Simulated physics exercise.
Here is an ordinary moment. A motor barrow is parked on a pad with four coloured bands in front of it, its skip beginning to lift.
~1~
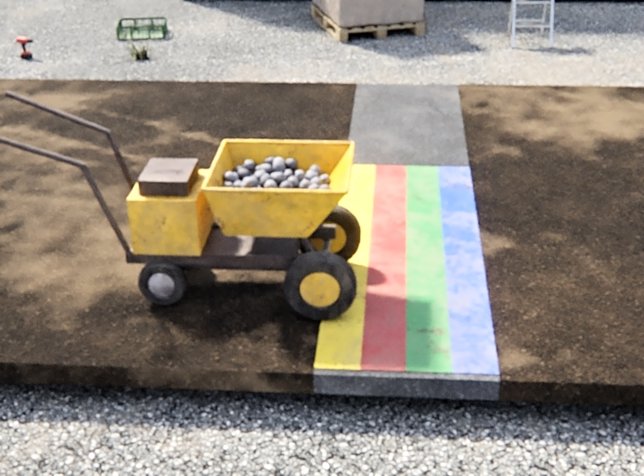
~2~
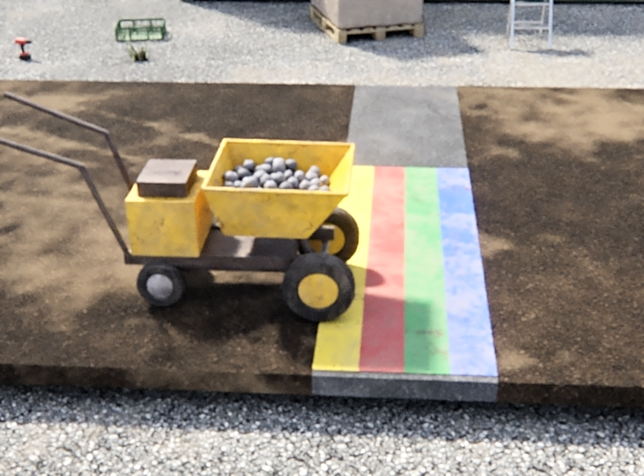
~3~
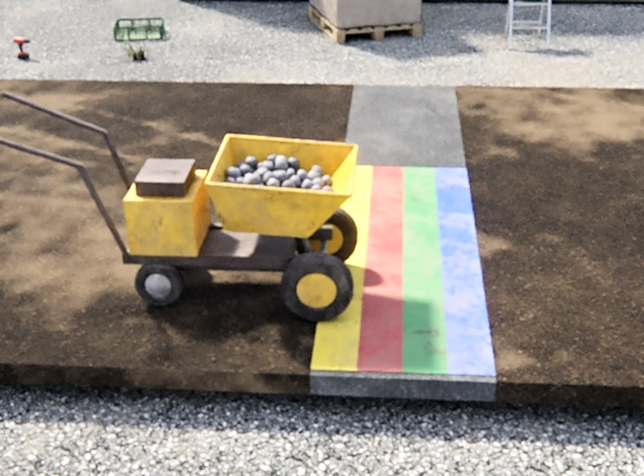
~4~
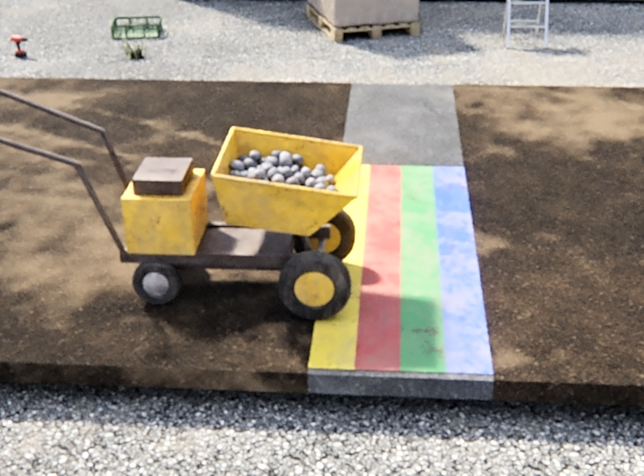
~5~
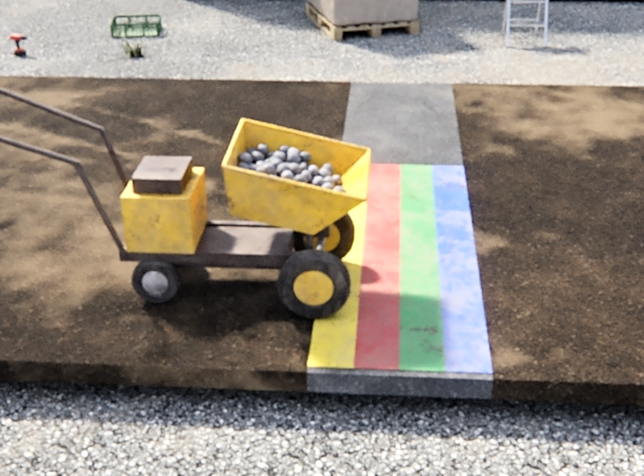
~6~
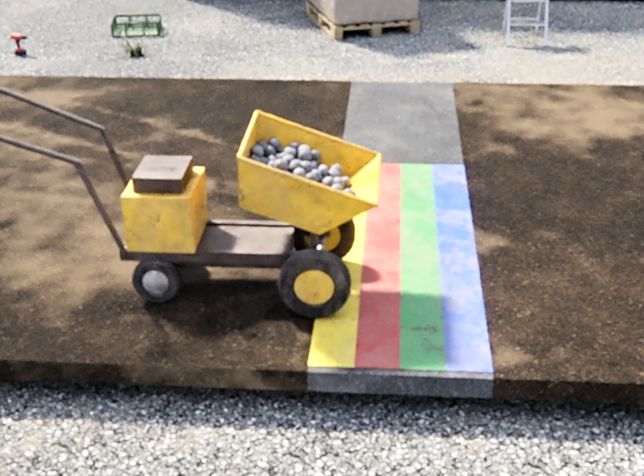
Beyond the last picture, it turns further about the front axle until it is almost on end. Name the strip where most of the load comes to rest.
Blue.
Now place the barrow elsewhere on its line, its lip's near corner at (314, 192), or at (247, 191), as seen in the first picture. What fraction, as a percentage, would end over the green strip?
The first gives close to 40 per cent and the second 20 per cent.
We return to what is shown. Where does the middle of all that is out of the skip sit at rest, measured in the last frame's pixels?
Around (468, 287), give or take.
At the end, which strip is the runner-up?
The runner-up is the green strip.
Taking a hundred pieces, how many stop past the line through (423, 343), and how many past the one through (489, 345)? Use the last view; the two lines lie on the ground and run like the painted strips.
In order: 90 per cent, then 30 per cent.
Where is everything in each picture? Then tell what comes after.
In the first frame, lip of the skip near (346, 193), level; top of the load near (274, 191), round cobbles; yellow strip near (340, 339); red strip near (384, 340); green strip near (428, 342); blue strip near (472, 343).
In the second frame, lip of the skip near (347, 195), level; top of the load near (261, 179).
In the third frame, lip of the skip near (350, 196), tipped barely; top of the load near (263, 176).
In the fourth frame, lip of the skip near (356, 197), tipped a little; top of the load near (268, 171).
In the fifth frame, lip of the skip near (365, 200), tipped a little; top of the load near (277, 166).
In the sixth frame, lip of the skip near (376, 206), tipped clearly; top of the load near (288, 162); yellow strip near (335, 336); red strip near (378, 338); green strip near (422, 339); blue strip near (466, 341).
Shortly afterwards, skip tipped steeply; the whole lot in the skip.
Next, skip tipped right over; all but a few in the skip; only a few over the green strip; a little over the blue strip.
Some moments later, skip tipped right over; near a quarter in the skip; a little over the green strip; near half over the blue strip; near a quarter off the paint.
In the end, skip tipped right over; none at all over the yellow strip; only a few over the red strip; near a quarter over the green strip; near half over the blue strip; near a third off the paint.
